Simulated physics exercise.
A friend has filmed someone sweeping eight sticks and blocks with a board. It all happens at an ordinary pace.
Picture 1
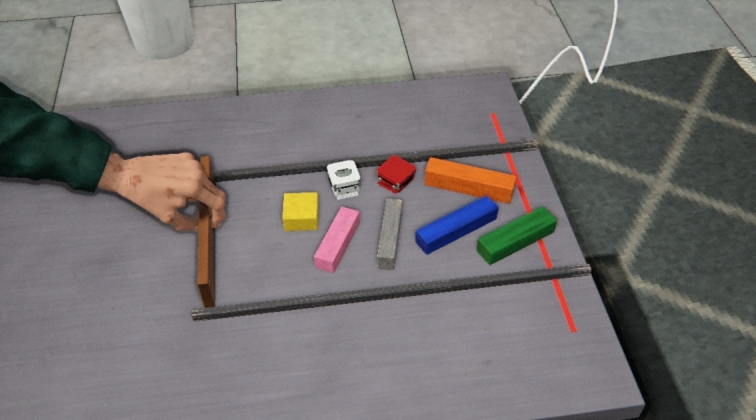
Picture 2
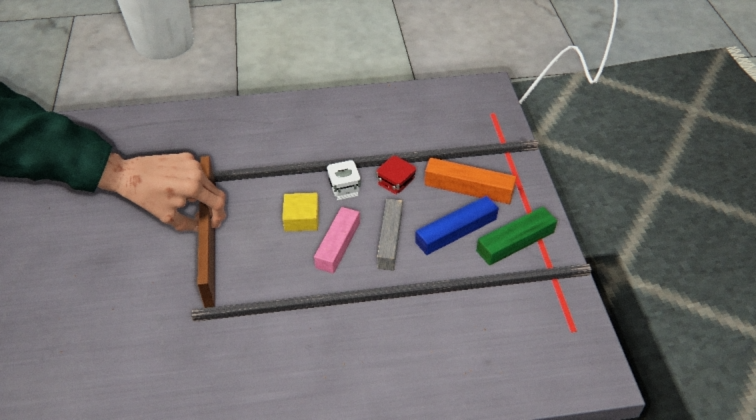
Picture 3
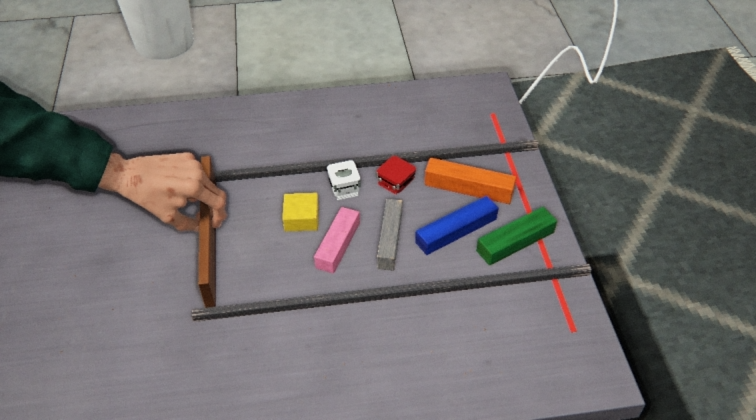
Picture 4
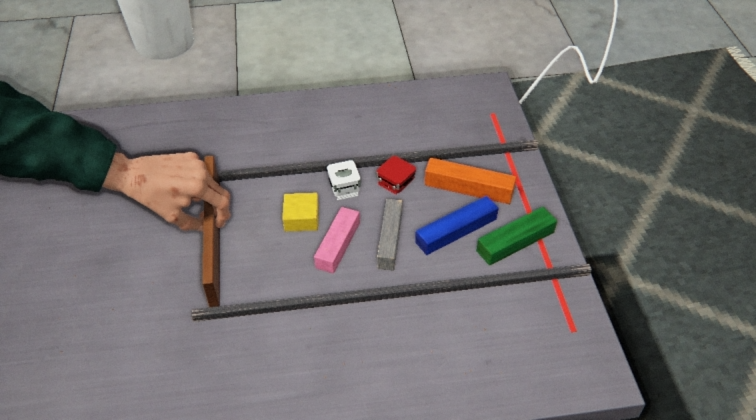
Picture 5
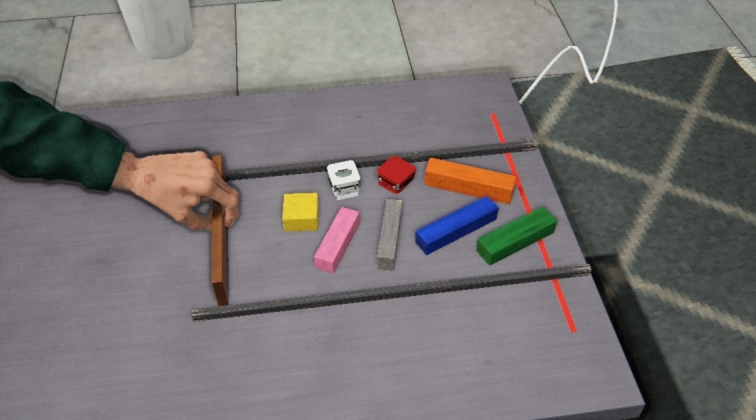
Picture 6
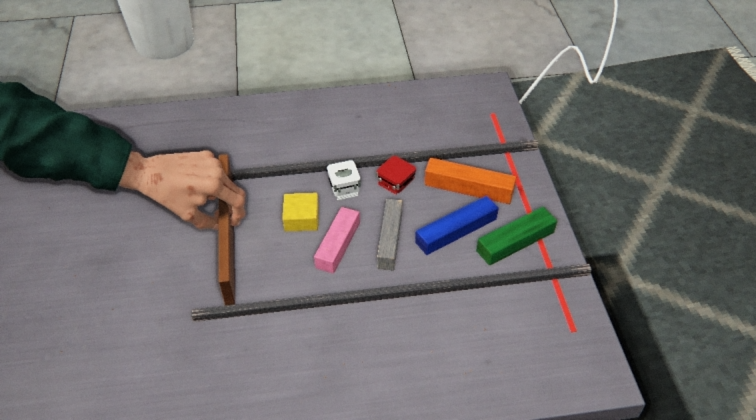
The clip shows a hand in a green sleeve holding a brown board upright between two dark rails on a table, at first nearly still, then sliding it slightly right toward colourful blocks and sticks, which stay still.
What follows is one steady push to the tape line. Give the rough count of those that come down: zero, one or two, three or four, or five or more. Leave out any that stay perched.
In the end the number that fall off is three or four.
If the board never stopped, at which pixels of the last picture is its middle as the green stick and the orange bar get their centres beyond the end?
At (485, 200) for the green stick; at (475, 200) for the orange bar.
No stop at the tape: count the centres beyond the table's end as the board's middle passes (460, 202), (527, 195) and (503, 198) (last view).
In that order 0, 4 and 2.
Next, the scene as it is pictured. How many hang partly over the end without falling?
The number is 2.
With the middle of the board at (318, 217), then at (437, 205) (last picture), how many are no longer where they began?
2 and 8.
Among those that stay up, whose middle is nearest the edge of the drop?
The grey bar ends nearest.
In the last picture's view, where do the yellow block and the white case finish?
The yellow block stops around (538, 184); the white case around (527, 161).
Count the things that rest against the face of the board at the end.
It touches 3.
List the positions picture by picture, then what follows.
In the first frame, green stick (517, 235); orange bar (470, 181); blue stick (457, 225); board (207, 229); tape (528, 209).
In the second frame, orange bar (470, 181); pink bar (338, 239).
In the third frame, blue stick (457, 225); grey bar (390, 234).
In the fourth frame, green stick (517, 236); yellow block (301, 212).
In the fifth frame, orange bar (470, 181); red case (396, 176).
In the sixth frame, green stick (517, 236); orange bar (470, 181); blue stick (457, 225); board (227, 227); tape (528, 209).
Soon after, none off yet; green stick at rest near (517, 236); orange bar at rest near (470, 181); blue stick moving near (461, 225).
At rest, the number that fall off is three or four; fallen, red case, blue stick, orange bar and green stick.
